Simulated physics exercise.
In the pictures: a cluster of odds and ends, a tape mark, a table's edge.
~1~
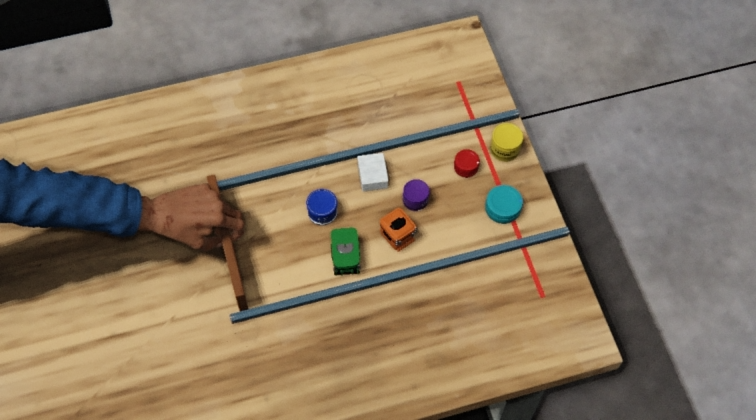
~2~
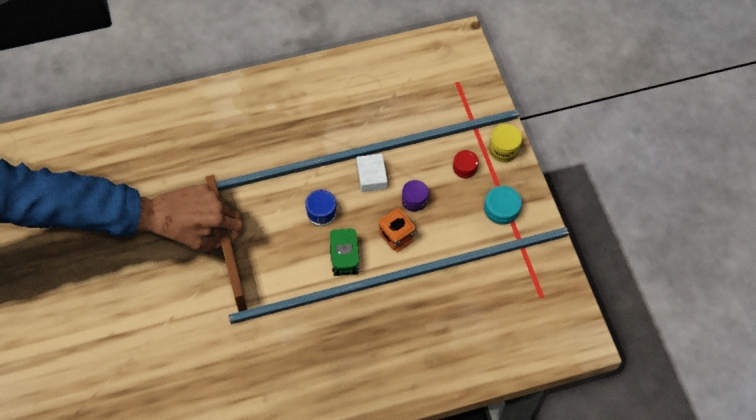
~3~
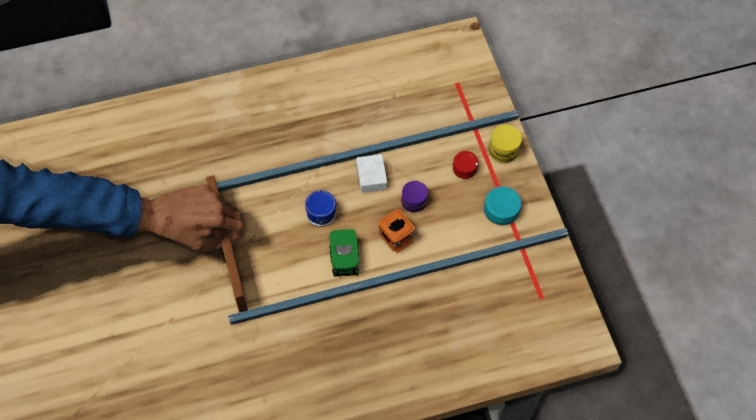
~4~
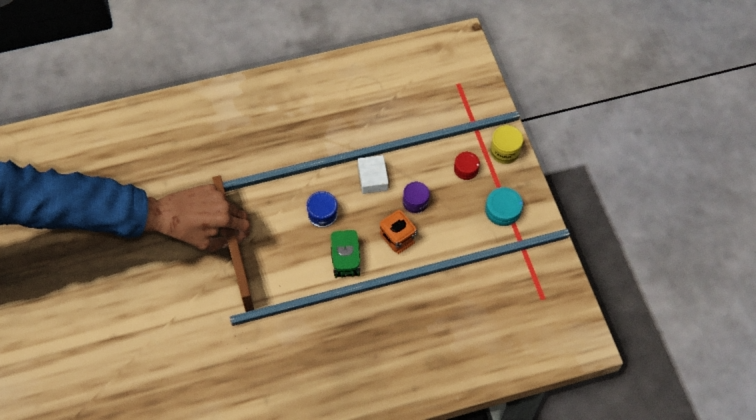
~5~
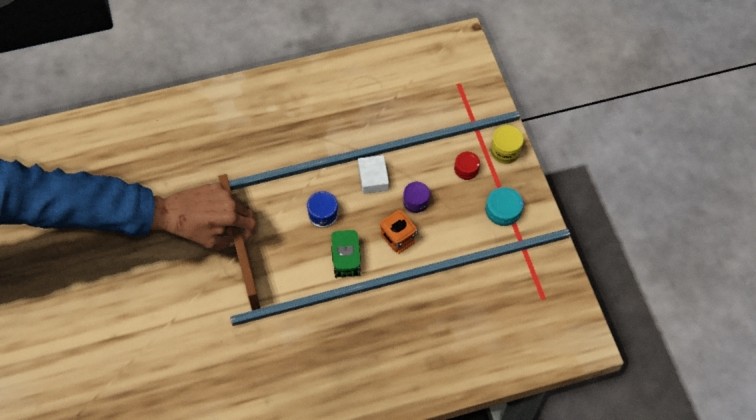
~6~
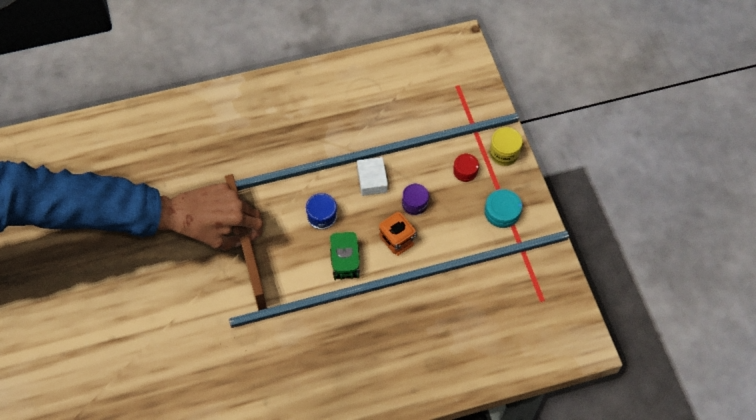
To begin with, a blue-sleeved hand holds a wooden board at the left end of two rails on a table, with colourful lids, tubs and small cases between them and a red tape line near the right edge. The hand then slides the board slightly rightward, while the objects stay put.
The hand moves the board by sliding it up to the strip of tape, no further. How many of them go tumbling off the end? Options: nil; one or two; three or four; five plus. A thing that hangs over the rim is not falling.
One or two.
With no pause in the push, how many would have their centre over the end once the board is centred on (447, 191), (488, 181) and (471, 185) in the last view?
Respectively 0, 2 and 0.
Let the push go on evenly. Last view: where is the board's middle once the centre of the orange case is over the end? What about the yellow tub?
The middle is at (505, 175) when it's the orange case, and at (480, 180) when it's the yellow tub.
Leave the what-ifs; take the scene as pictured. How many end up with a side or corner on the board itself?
The count in contact is 3.
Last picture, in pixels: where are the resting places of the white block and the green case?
Roughly at (495, 143) and at (522, 209), in that order.
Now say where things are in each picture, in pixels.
The first picture shows yellow tub (506, 143); turquoise lid (504, 205); red lid (467, 164); board (227, 242); tape (498, 183).
The second picture shows turquoise lid (503, 205); green case (344, 253).
The third picture shows red lid (465, 165); purple tub (415, 197).
The fourth picture shows yellow tub (506, 145); board (233, 243).
The fifth picture shows turquoise lid (504, 207); orange case (398, 232).
The sixth picture shows yellow tub (506, 147); turquoise lid (503, 209); red lid (466, 168); board (246, 242); tape (498, 187).
Soon after, none off yet; yellow tub at rest near (506, 147); turquoise lid at rest near (503, 209); red lid at rest near (466, 168).
After that, none off yet; yellow tub at rest near (506, 147); turquoise lid displaced about its own width near (527, 202); red lid displaced about its own width near (481, 162).
In the end, the number that fall off is one or two; gone, turquoise lid and yellow tub.
